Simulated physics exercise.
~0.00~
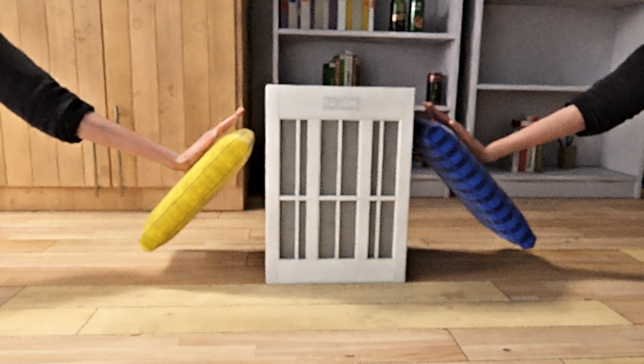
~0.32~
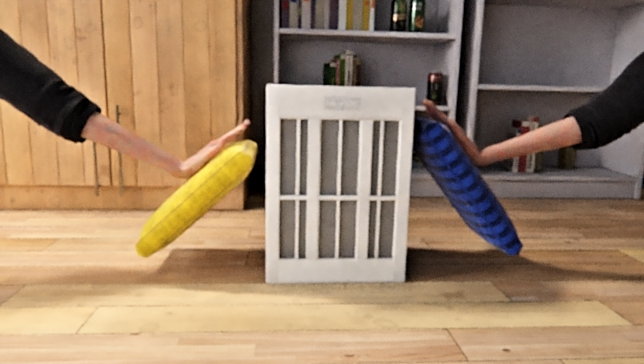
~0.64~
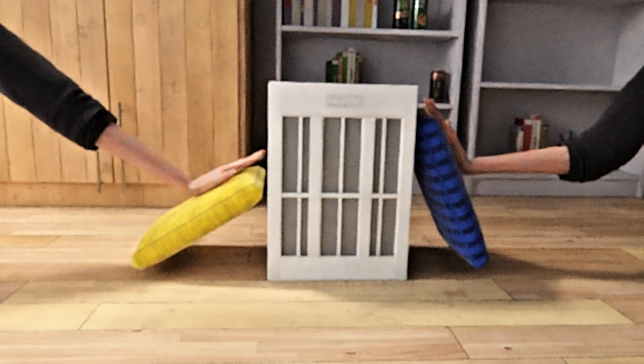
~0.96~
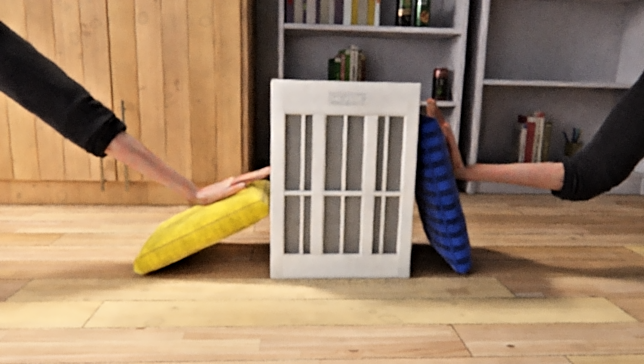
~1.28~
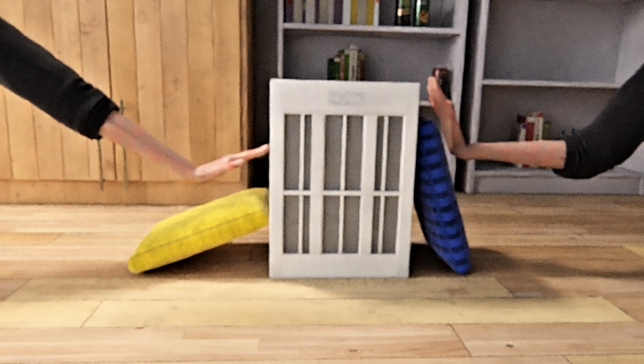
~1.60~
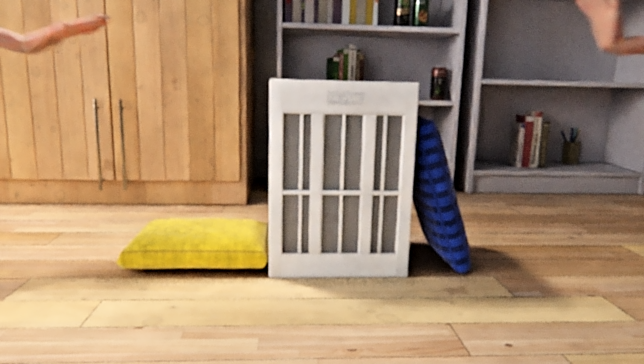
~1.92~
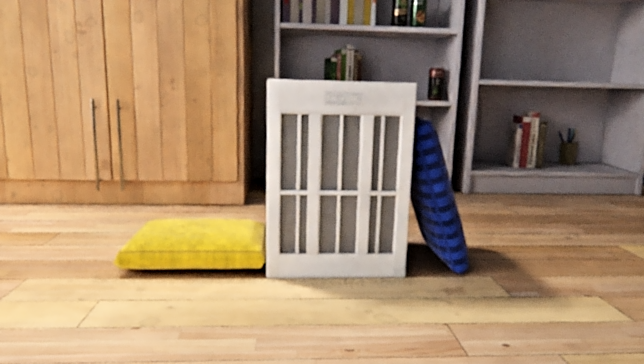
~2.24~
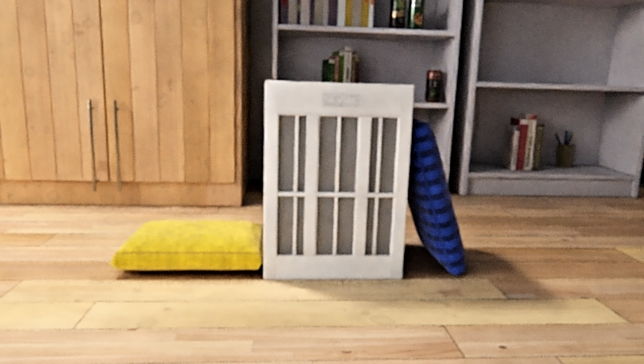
In a room with a wooden floor, seen from the front by a slightly swaying camera, a white slatted crate stands before a wooden cupboard and grey shelves holding books. Two dark-sleeved arms reach in from either side, the left hand pressing a yellow pillow and the right hand a blue one, both tilted toward the crate. The hands bring the blue pillow more upright against the right side while the yellow one sinks lower on the left. Both hands then let go and withdraw. The yellow pillow slumps flat on the floor, while the blue pillow stays leaning against the crate.
